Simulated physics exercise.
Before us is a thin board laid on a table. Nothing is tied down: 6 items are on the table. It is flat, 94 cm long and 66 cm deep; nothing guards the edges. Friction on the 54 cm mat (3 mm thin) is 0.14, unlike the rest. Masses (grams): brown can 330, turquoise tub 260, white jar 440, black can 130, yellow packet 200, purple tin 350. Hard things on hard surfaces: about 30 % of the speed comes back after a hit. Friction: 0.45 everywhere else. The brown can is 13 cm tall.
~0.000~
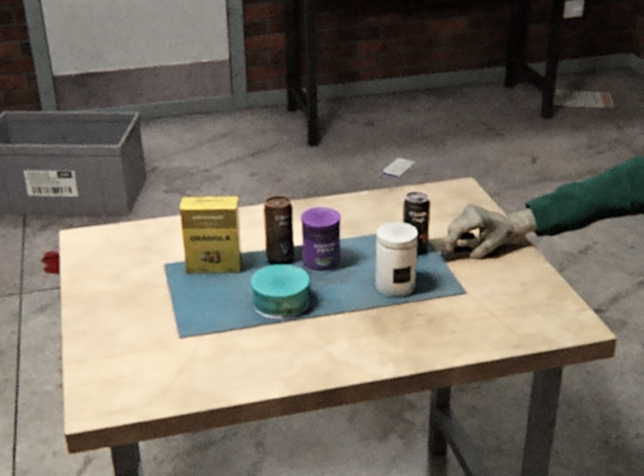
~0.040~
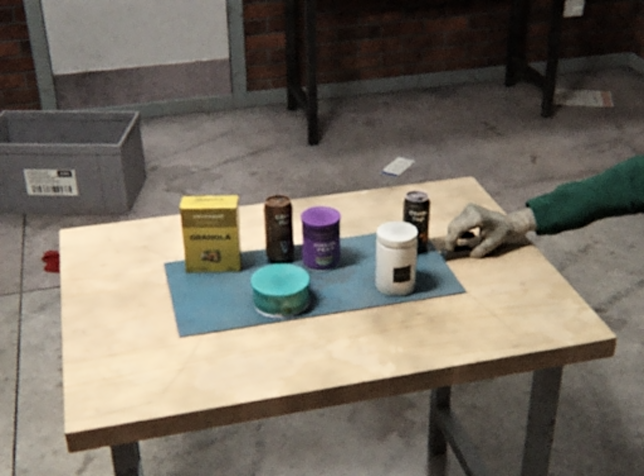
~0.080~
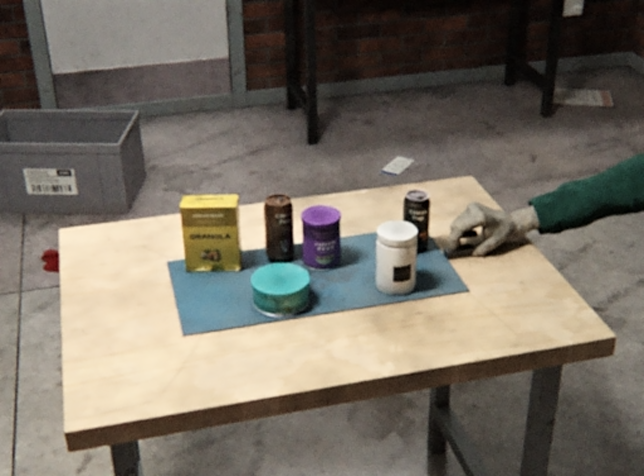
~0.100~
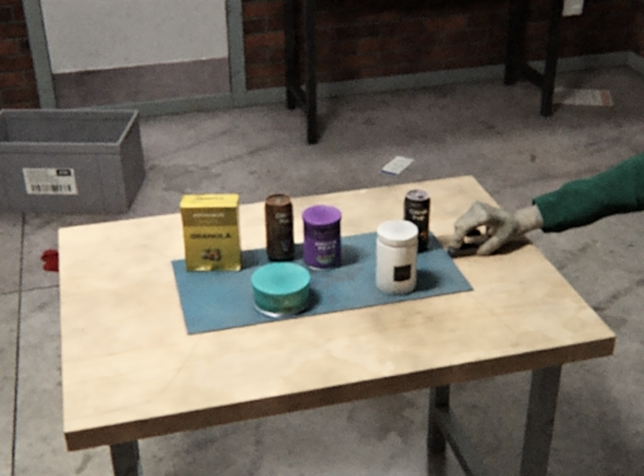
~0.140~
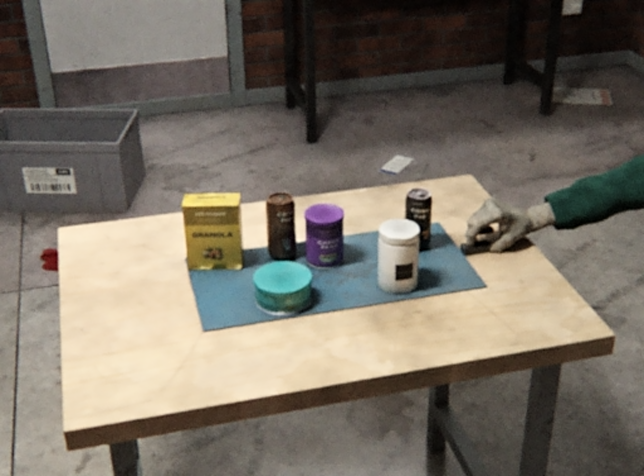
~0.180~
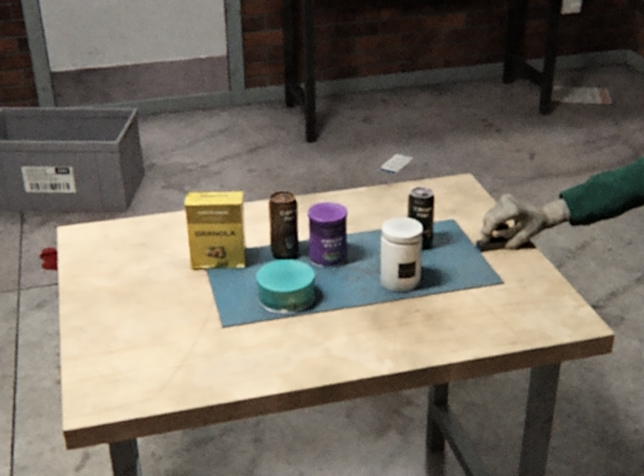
Gloved hand pulling a blue mat slowly to the right beneath containers on a wooden table, the items shifting only slightly.
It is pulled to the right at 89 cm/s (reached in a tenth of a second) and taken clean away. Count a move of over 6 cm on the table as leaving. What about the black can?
The black can gets shifted.
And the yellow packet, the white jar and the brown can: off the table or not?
The yellow packet ends on the table; the white jar ends off the table; the brown can is still on the table.
After 0.48 s, mat pulled 35 cm; black can slid 13 cm near (476, 211); purple tin slid 15 cm; turquoise tub slid 13 cm.
After 0.68 s, mat pulled 53 cm; black can now off the table; brown can slid 26 cm; turquoise tub slid 20 cm.
After 0.98 s, mat pulled 79 cm; white jar and purple tin now off the table; brown can leaning 32°; turquoise tub slid 20 cm.
After 1.28 s, mat pulled 92 cm; brown can on its side; turquoise tub slid 20 cm; yellow packet slid 5 cm.
At rest (2.1 s), off the table, white jar, black can and purple tin; tipped over on the table, brown can; not toppled but over 6 cm from the start, turquoise tub; yellow packet in place, give or take 6 cm.
